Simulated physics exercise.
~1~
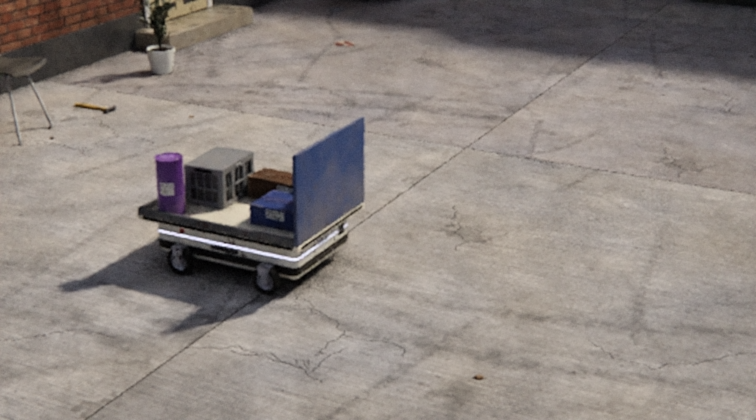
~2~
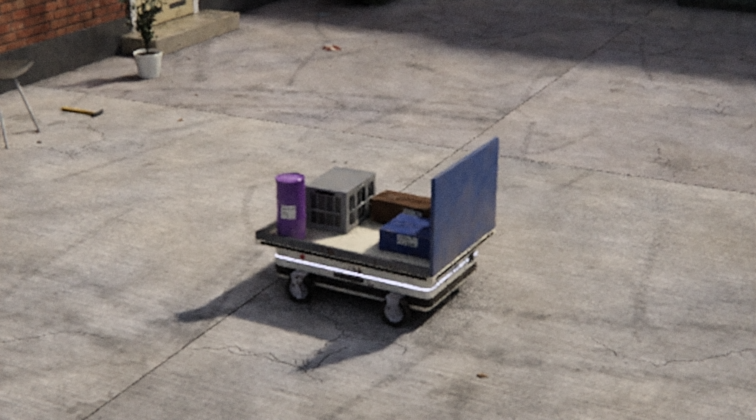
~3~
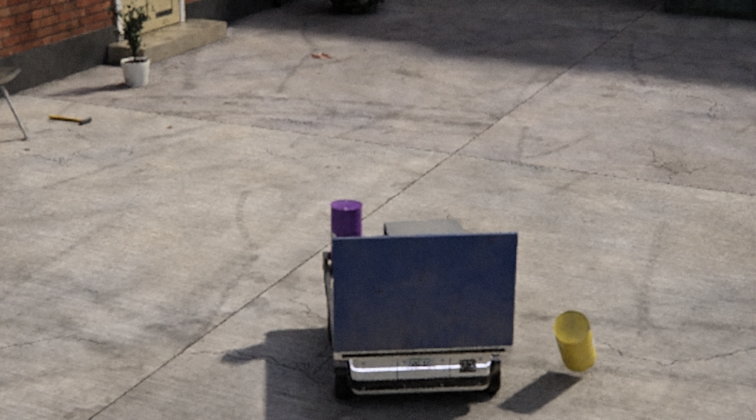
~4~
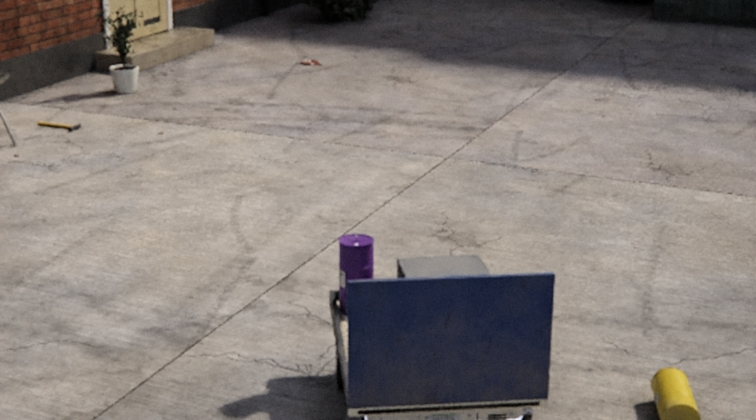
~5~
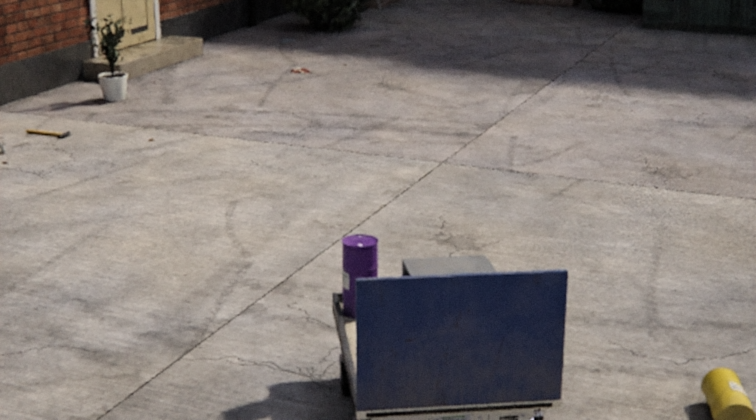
A flat robot cart with a tall blue board at one end rolls across a sunlit concrete yard, seen from above, with a brick wall, a doorstep and a potted plant at upper left. On its deck ride a purple canister, a grey crate, a brown parcel and a blue parcel. The cart moves right and toward the viewer, then swings around until the board hides most of the load. A yellow canister appears in the air, upside down, off the right side. It ends lying on the ground at lower right, while the purple canister stays upright aboard.
